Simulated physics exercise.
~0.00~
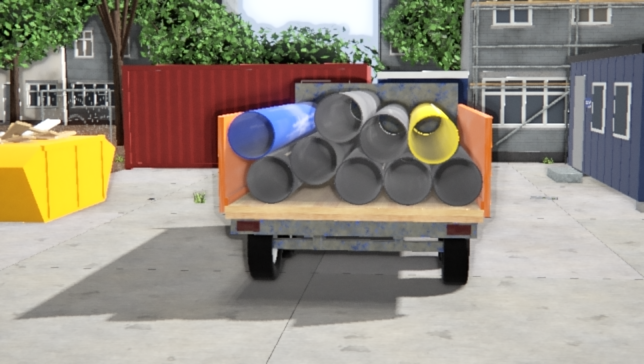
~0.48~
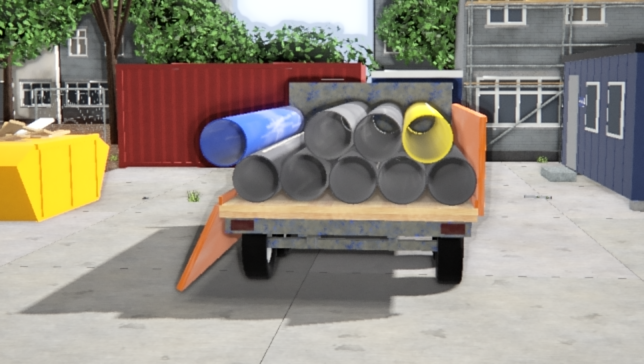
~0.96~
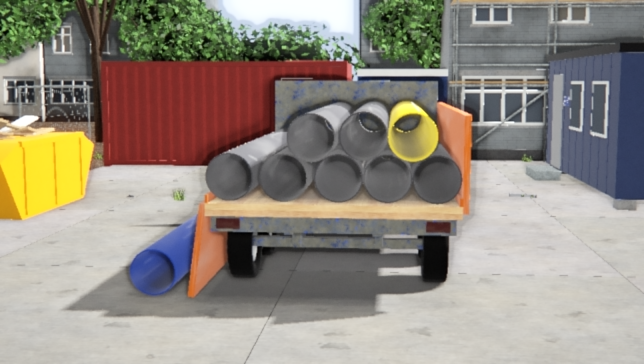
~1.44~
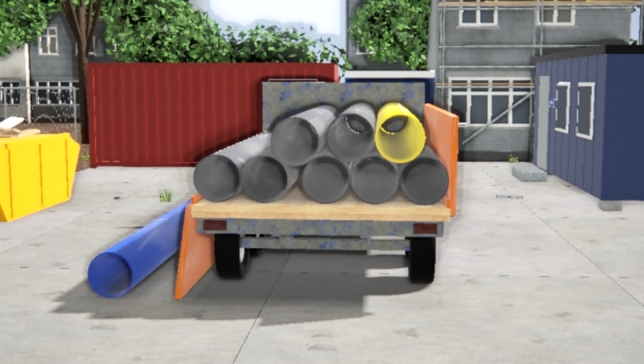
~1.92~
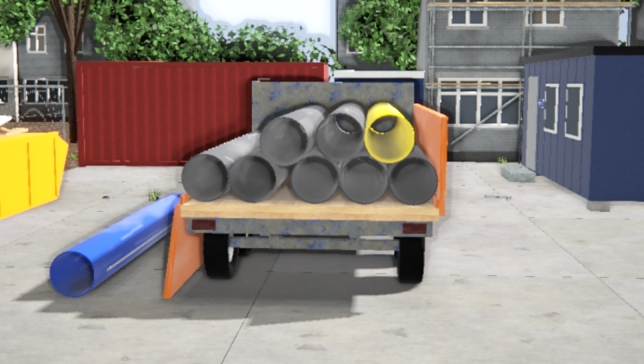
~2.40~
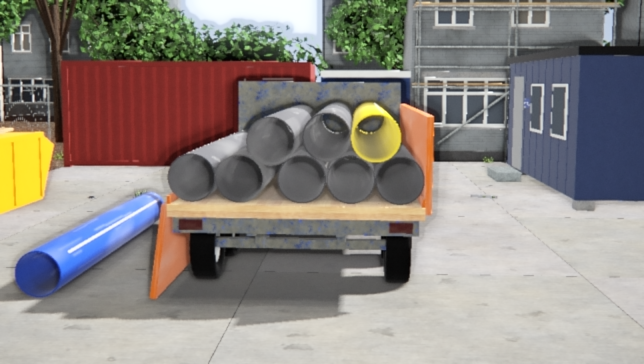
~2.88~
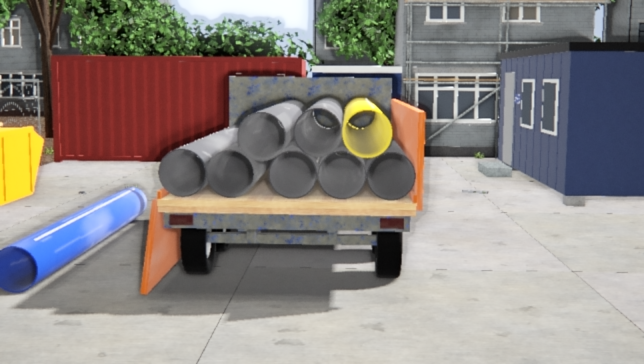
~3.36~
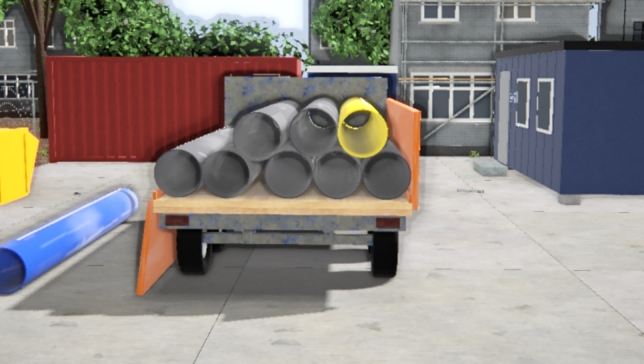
The clip opens on the rear of a parked trailer in a paved yard, with grey pipes stacked between its orange sides, a blue pipe at the upper left and a yellow one at the upper right. The left side swings down while the right side stays shut. The blue pipe slips out over the open edge and drops to the ground beside the trailer. It rolls a little farther left as the view drifts right. At the end, it lies angled on the paving, partly out of view, while the yellow pipe remains atop the grey stack.
